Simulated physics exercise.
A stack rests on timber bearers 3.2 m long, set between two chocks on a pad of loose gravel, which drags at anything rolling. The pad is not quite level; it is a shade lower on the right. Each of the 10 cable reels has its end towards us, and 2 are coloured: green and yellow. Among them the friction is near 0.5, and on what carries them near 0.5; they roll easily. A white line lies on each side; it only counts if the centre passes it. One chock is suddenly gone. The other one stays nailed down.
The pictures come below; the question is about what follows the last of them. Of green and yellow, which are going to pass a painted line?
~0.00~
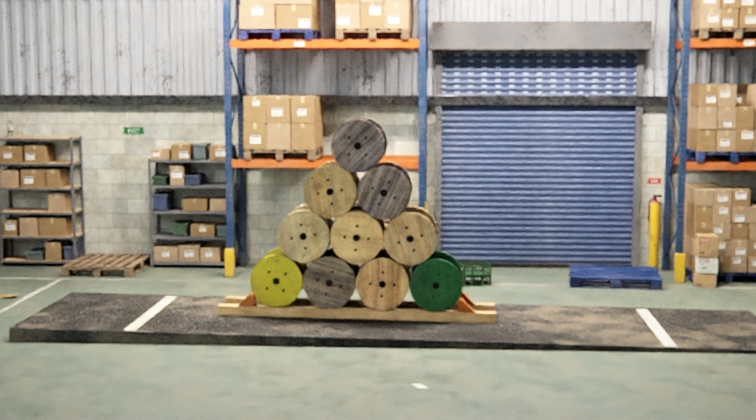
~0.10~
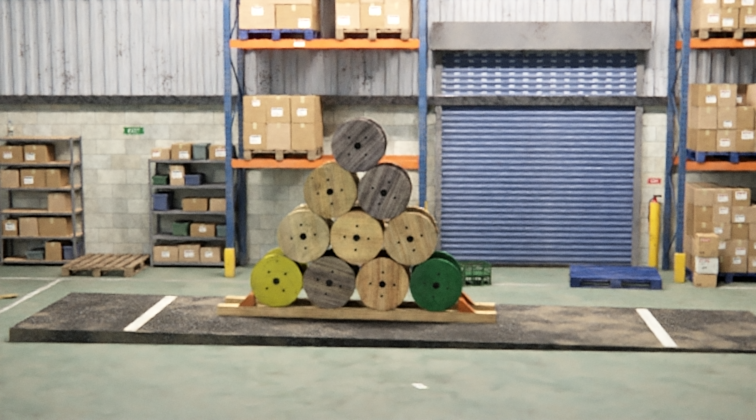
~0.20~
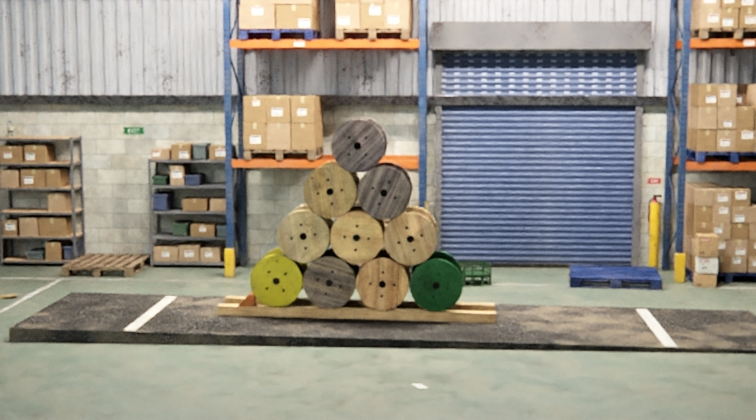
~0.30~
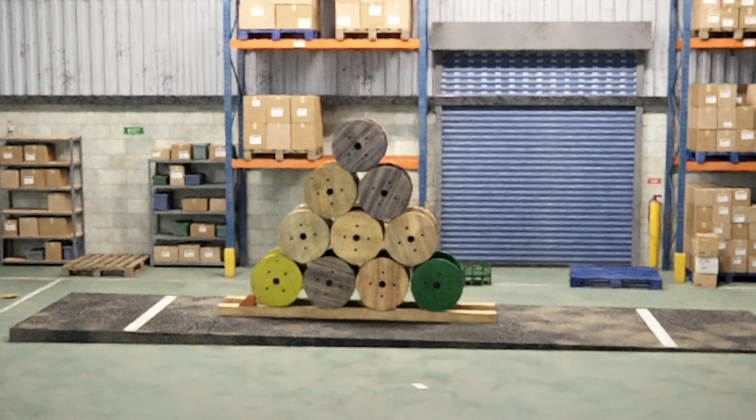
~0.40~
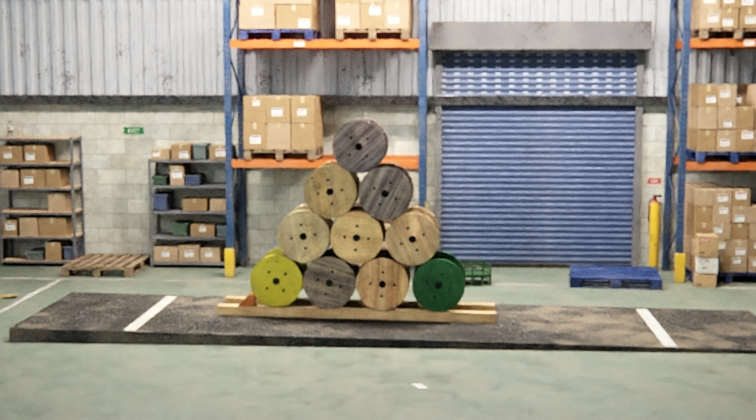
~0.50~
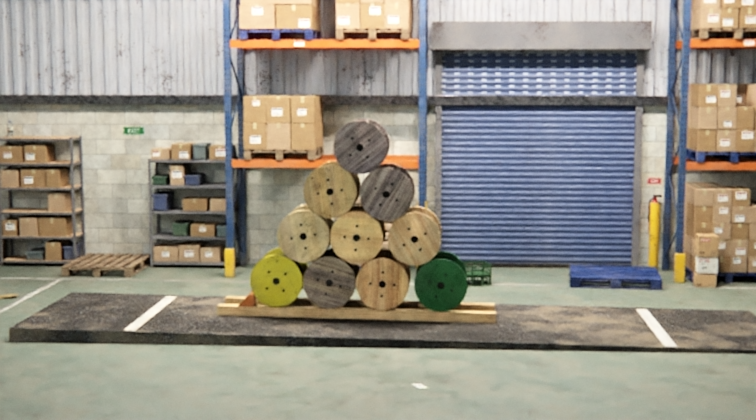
The green reel is one that goes over a line, and the yellow is one that halts inside the lines.
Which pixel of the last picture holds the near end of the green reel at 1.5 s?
I'd point to somewhere near (528, 298).
By 1.5 s, green is off the bearers, 145 cm short of the right line, rolling right; yellow is on the bearers, 70 cm from the bearers' left end; 0 of 10 have crossed.
By 2.9 s, green is past the right line; as before, yellow; 1 of 10 has crossed.
Finally (8.2 s), green is past the right line; yellow is on the bearers, 70 cm from the bearers' left end; 1 of 10 has crossed.
